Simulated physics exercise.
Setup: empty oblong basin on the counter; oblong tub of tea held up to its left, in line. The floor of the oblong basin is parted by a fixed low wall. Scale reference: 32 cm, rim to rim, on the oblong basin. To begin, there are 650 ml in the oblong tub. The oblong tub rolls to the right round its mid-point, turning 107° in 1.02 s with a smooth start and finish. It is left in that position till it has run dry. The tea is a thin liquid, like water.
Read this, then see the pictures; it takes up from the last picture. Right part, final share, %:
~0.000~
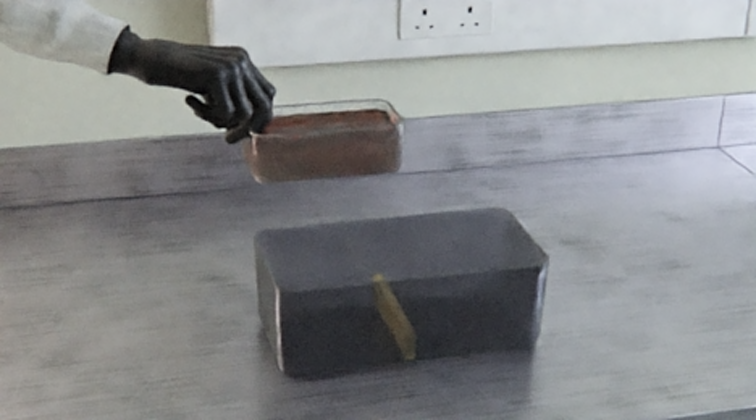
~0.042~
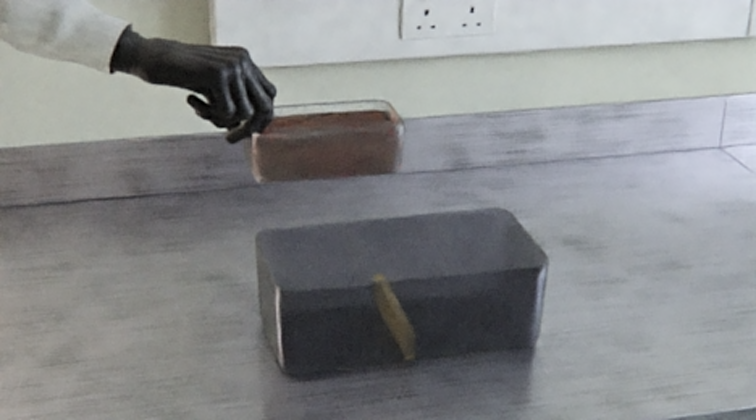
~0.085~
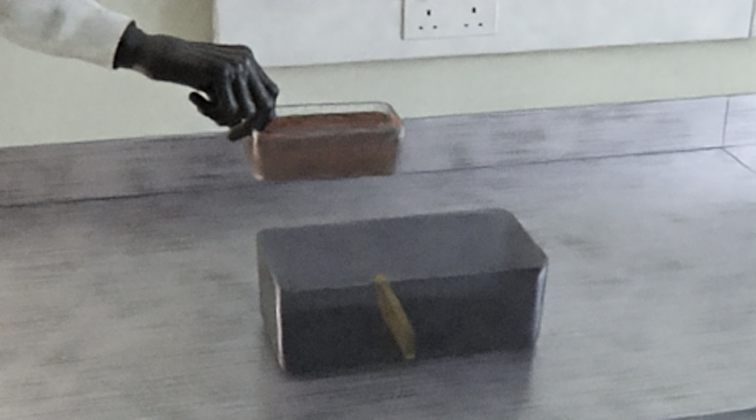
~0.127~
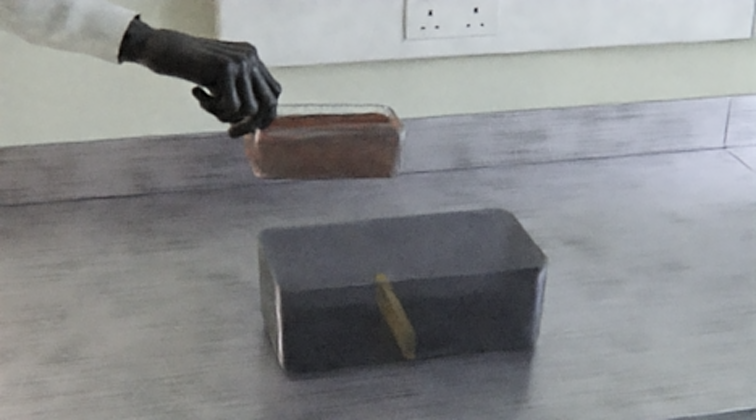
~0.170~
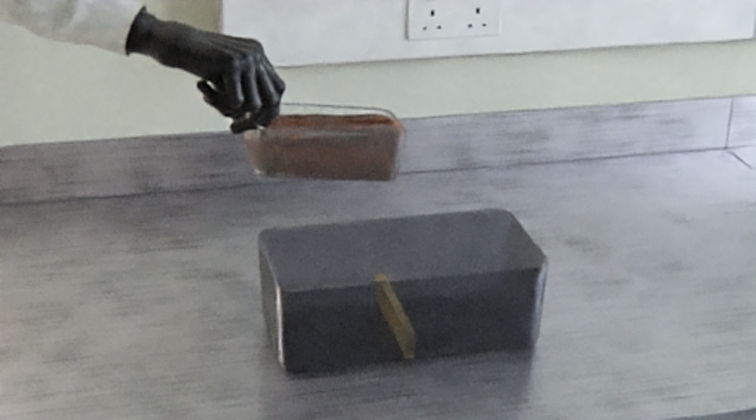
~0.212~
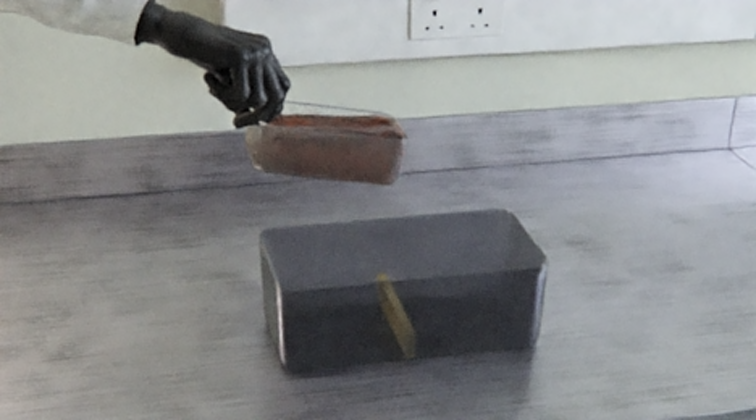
80 %.
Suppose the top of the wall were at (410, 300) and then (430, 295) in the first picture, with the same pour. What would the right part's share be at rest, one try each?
The first gives near 75 per cent and the second near 65 per cent.
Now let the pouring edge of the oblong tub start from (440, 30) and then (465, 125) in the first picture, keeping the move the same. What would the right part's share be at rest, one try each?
Try 1: Approx. 60 %; try 2: Approx. 70 %.
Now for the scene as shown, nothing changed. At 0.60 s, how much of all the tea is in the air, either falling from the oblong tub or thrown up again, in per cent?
About 46 per cent.
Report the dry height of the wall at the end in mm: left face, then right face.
Left 30 mm, right 14 mm.
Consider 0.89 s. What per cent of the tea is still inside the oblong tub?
Around 4 percent of it.
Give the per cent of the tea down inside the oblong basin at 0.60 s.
Roughly 28 percent.
By 0.60 s the tilt is 69° and 25 per cent is still to pour, 0 is left of the wall and 29 right of it.
By 0.89 s the tilt is 103° and 4 per cent is still to pour, 11 is left of the wall and 81 right of it.
By 1.19 s the tilt is 107° and 0 per cent is still to pour, 18 is left of the wall and 80 right of it.
By 1.52 s the tilt is 107° and 0 per cent is still to pour, 19 is left of the wall and 80 right of it.
At rest 19 per cent lies left of the wall, 80 right of it and 2 outside.
